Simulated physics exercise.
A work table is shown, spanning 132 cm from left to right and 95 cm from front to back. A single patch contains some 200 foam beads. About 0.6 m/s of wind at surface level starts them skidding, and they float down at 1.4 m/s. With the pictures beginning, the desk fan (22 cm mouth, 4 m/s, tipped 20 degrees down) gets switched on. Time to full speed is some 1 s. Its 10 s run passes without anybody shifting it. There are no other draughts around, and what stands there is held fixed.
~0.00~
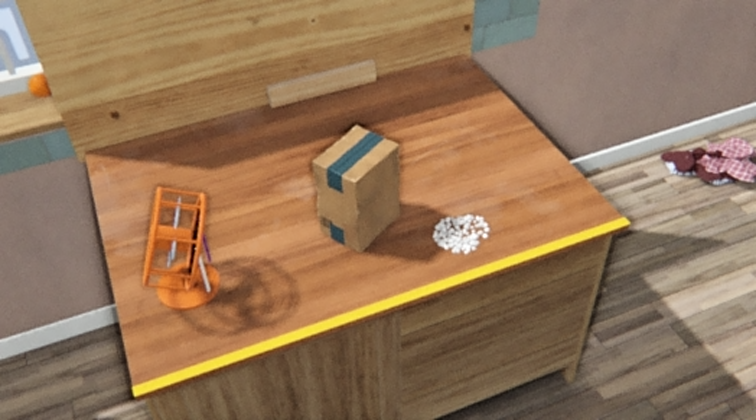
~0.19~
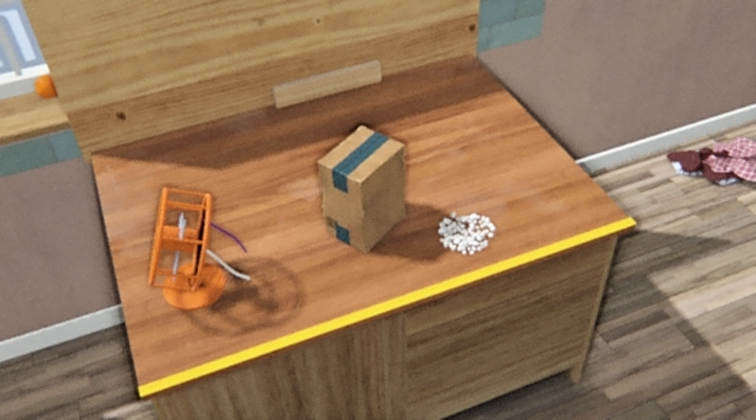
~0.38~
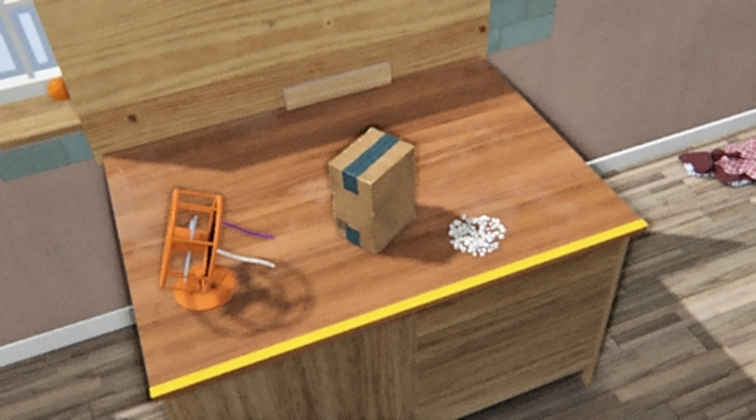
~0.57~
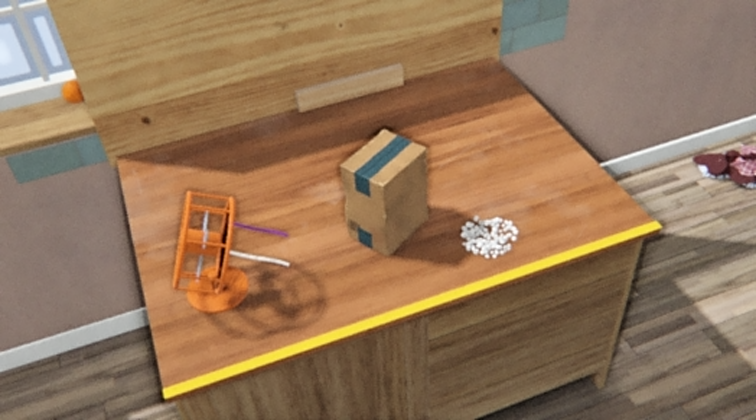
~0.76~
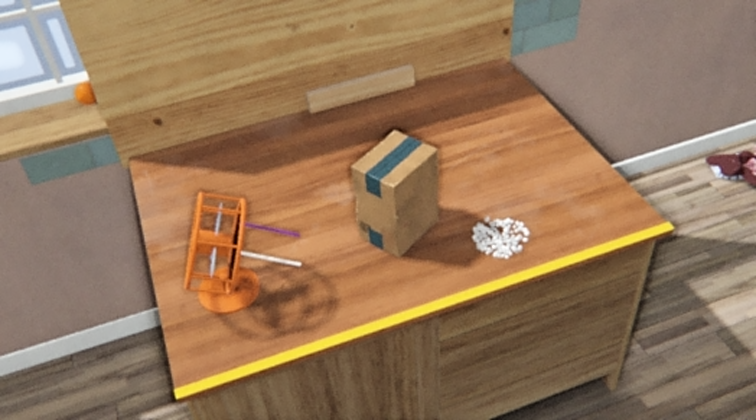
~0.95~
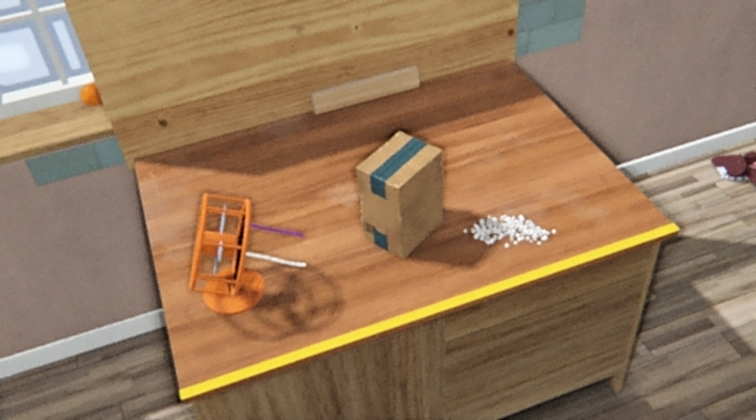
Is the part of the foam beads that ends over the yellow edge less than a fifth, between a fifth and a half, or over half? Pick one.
It is over half.
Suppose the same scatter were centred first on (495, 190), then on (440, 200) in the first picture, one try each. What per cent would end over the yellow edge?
Roughly 1 %, then 3 %.
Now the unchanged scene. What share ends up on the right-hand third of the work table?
About 2 percent.
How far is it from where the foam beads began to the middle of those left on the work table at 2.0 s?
The middle is some 5 cm from where it began.
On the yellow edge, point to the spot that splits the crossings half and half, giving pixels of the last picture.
Midpoint of crossings, approx. (608, 254).
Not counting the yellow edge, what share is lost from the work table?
That works out to near 0 per cent.
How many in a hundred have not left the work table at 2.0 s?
Close to 70 in a hundred are still there at that time.
After 2.0 s, 28 % are over the yellow edge; the middle of those still in play is near (514, 232); 17 % have settled or left.
After 3.2 s, 70 % are over the yellow edge; the middle of those still in play is near (509, 231); 62 % have settled or left.
After 5.5 s, 89 % are over the yellow edge; 89 % have settled or left.
After 10.0 s, at the end, 98 % are over the yellow edge.
